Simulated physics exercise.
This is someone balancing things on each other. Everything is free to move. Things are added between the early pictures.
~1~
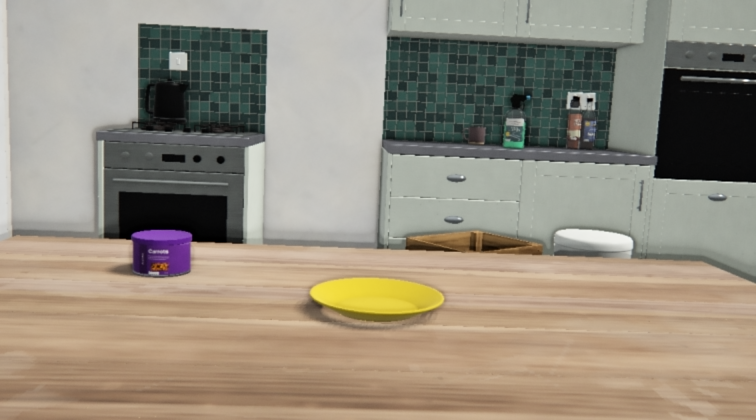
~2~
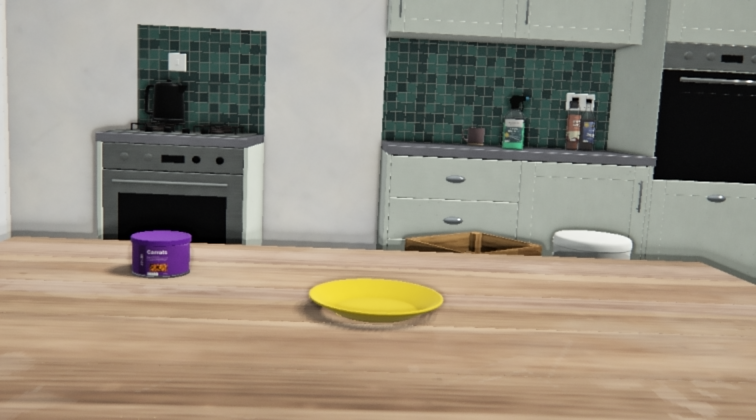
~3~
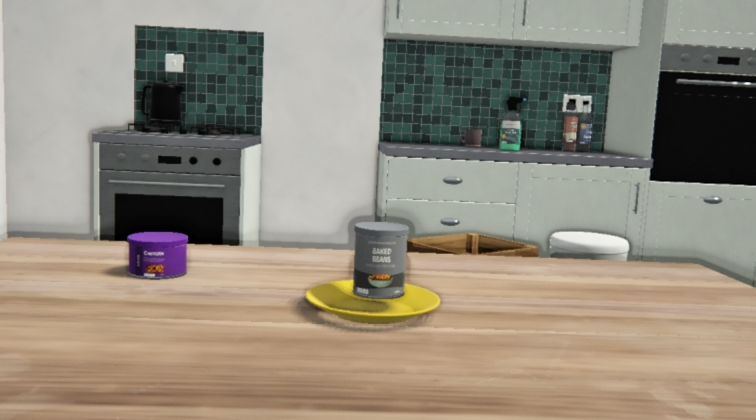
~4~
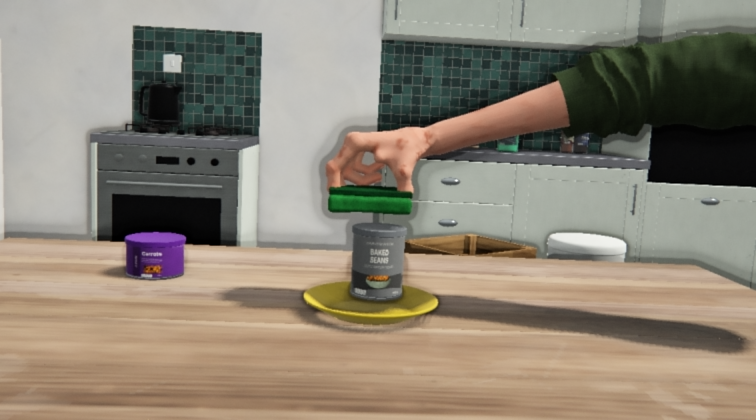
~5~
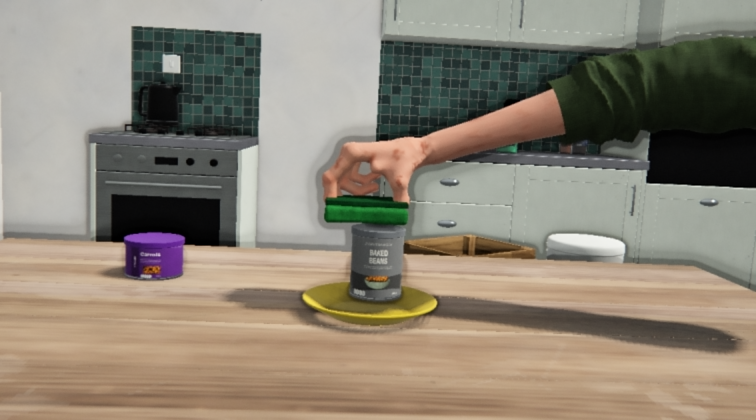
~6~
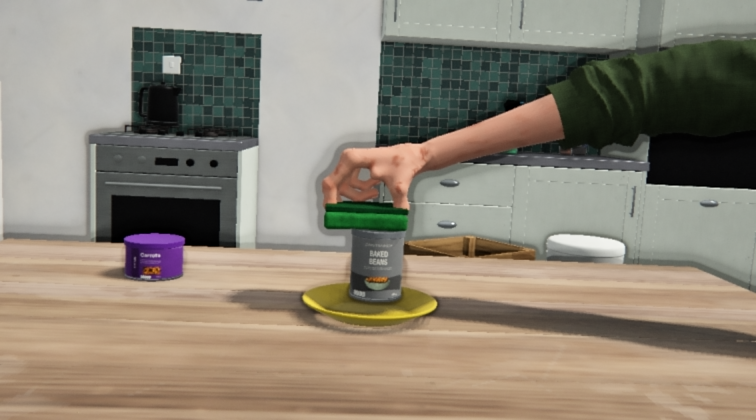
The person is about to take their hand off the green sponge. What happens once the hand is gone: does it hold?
It stays up.
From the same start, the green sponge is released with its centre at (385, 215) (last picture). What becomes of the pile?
Then it keeps its balance.
Then, 0.20 s past the last view, nothing moves.
Then, 0.40 s past the last view, green sponge resting near (366, 216).
Finally, all 4 still in place. Final places as the last picture's camera would see them, green sponge near (366, 216). The pile holds.
